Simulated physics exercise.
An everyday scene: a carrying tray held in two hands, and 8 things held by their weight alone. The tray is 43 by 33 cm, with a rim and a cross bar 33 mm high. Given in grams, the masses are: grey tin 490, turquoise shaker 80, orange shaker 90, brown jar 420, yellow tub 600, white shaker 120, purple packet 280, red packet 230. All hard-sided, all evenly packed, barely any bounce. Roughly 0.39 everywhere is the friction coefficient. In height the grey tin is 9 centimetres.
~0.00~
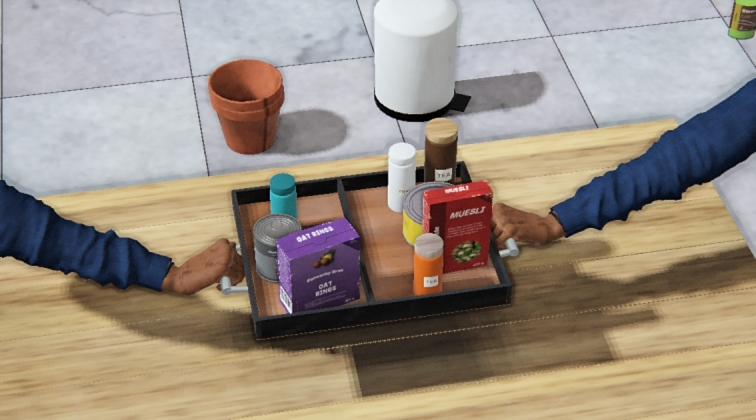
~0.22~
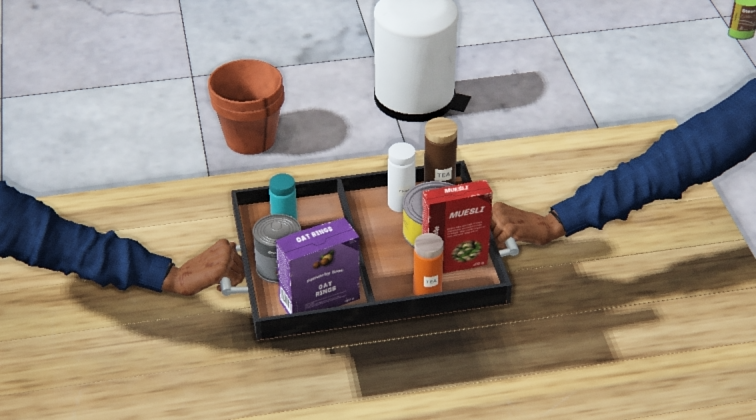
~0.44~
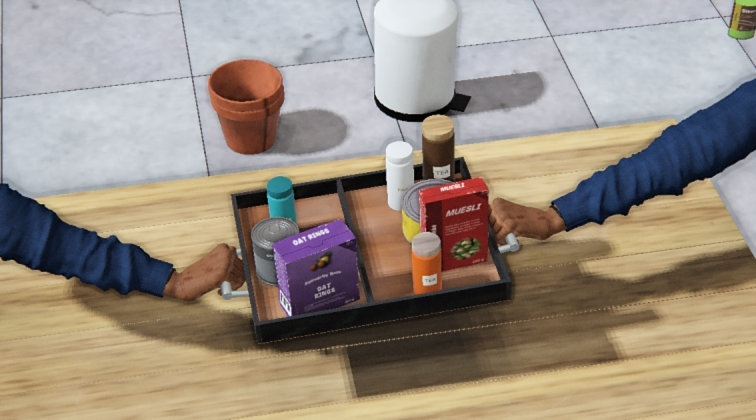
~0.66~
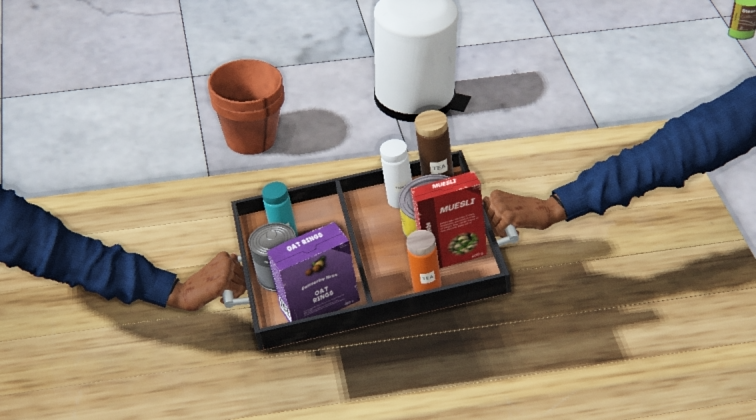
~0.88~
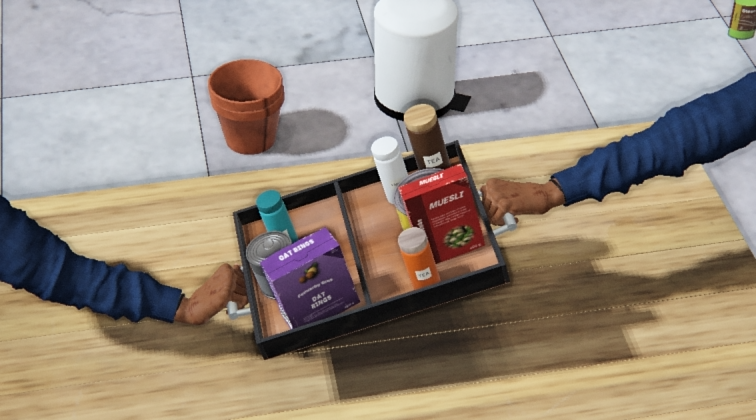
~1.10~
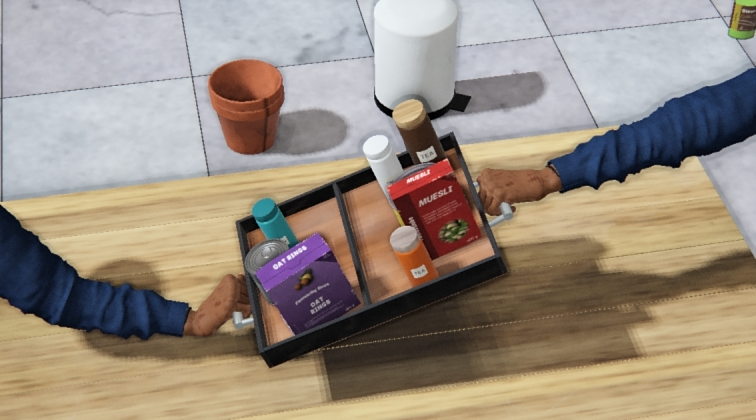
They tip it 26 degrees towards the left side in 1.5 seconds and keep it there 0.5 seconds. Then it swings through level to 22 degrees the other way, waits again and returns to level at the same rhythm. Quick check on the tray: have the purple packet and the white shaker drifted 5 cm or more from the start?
Check: Purple packet not drifted; white shaker drifted.
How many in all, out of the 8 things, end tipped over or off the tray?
Altogether, 3.
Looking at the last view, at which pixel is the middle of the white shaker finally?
End position: Roughly (311, 216).
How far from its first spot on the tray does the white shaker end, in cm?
18 cm.
Around 1.70 s, tilt 26°, left edge down; turquoise shaker now off the tray; white shaker on its side near (326, 201); purple packet shifted 4 cm near (286, 304).
Around 2.60 s, tilt 15°, left edge down; brown jar now off the tray; white shaker on its side near (277, 237); purple packet shifted 4 cm near (288, 292).
Around 4.10 s, tilt 22°, right edge down; white shaker on its side near (304, 200); yellow tub shifted 7 cm; red packet shifted 6 cm.
Finally (6.0 s), off the tray, turquoise shaker and brown jar; on their side or leaning hard on the tray, white shaker; not toppled but over 5 cm from the start, grey tin; the other 4 still in place (within 5 cm). In the last view, purple packet near (325, 269), white shaker near (311, 216).
